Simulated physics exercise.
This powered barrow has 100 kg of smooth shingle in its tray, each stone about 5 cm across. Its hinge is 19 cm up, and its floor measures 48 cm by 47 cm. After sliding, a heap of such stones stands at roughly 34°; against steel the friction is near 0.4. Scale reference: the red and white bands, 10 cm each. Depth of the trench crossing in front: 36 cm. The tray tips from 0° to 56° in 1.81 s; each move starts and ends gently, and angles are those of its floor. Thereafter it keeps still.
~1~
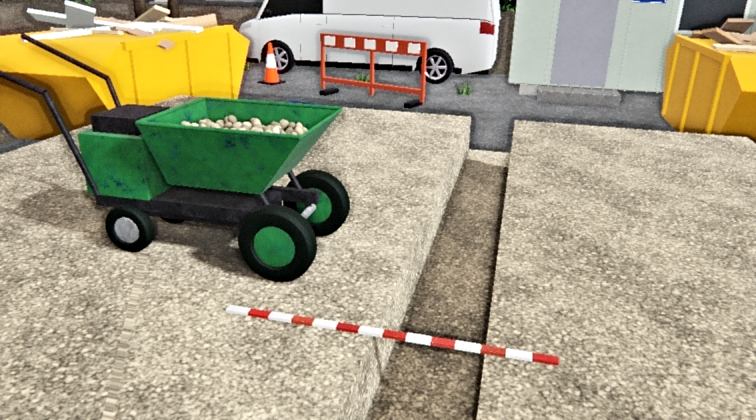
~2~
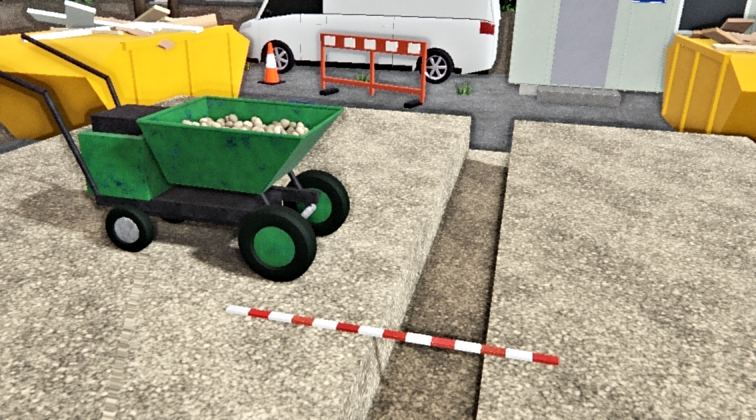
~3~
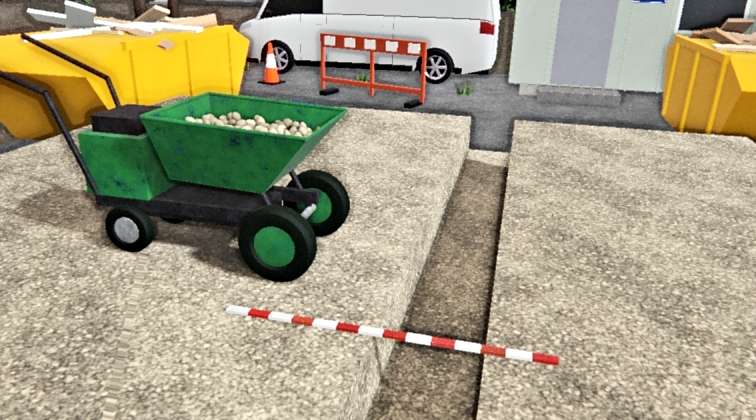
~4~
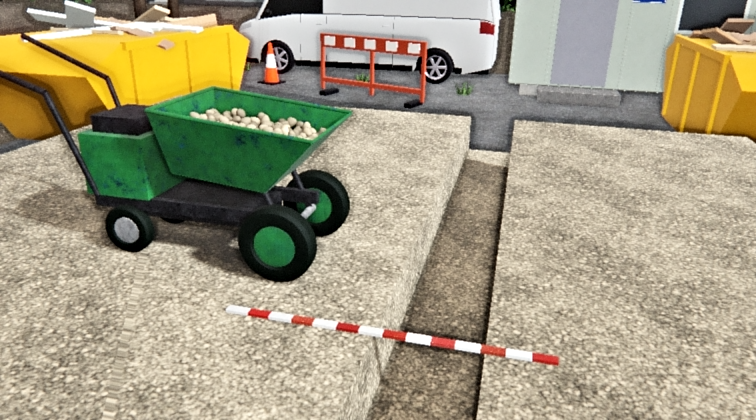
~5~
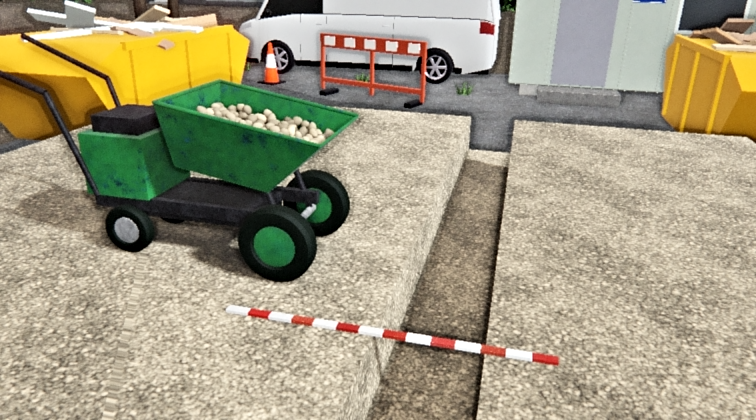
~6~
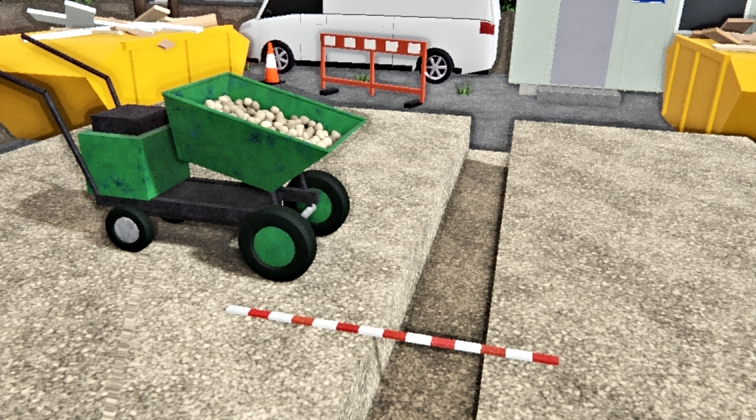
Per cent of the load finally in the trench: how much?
Approx. 66 %.
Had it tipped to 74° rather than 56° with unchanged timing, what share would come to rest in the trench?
With that change, near 100 per cent.
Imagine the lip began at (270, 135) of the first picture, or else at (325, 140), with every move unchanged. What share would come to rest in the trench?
First place: Near 45%; second place: Near 65%.
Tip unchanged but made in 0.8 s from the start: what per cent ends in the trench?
About 70 percent, I'd say.
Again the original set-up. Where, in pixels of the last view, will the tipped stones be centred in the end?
I'd put it close to (441, 329).
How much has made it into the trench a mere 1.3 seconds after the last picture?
By then, around 20 percent.
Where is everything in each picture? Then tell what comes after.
Lip at (300, 137), floor tilted 0°, highest stones at (245, 127), in the first picture.
Lip at (301, 138), floor tilted 1°, highest stones at (246, 126), in the second picture.
The tray is at 3°, its lip at (306, 140); the top of the load is at (242, 124), in the third picture.
Lip at (312, 142), floor tilted 6°, highest stones at (235, 119), in the fourth picture.
Lip at (320, 146), floor tilted 10°, highest stones at (224, 112), in the fifth picture.
The tray is at 14°, its lip at (329, 152); the top of the load is at (227, 105), in the sixth picture.
Then, 0.8 s after the last picture the floor is at 47°, 100 % in the tray; the foremost stones are at (371, 177).
Then, 1.3 s after the last picture the floor is at 56°, 81 % in the tray, 1 % short of the trench, 18 % in the trench; the foremost stones are at (474, 323).
Then, 1.7 s after the last picture the floor is at 56°, 62 % in the tray, 1 % short of the trench, 38 % in the trench; the foremost stones are at (484, 334).
Then, 3.6 s after the last picture the floor is at 56°, 34 % in the tray, 66 % in the trench; the foremost stones are at (484, 332).
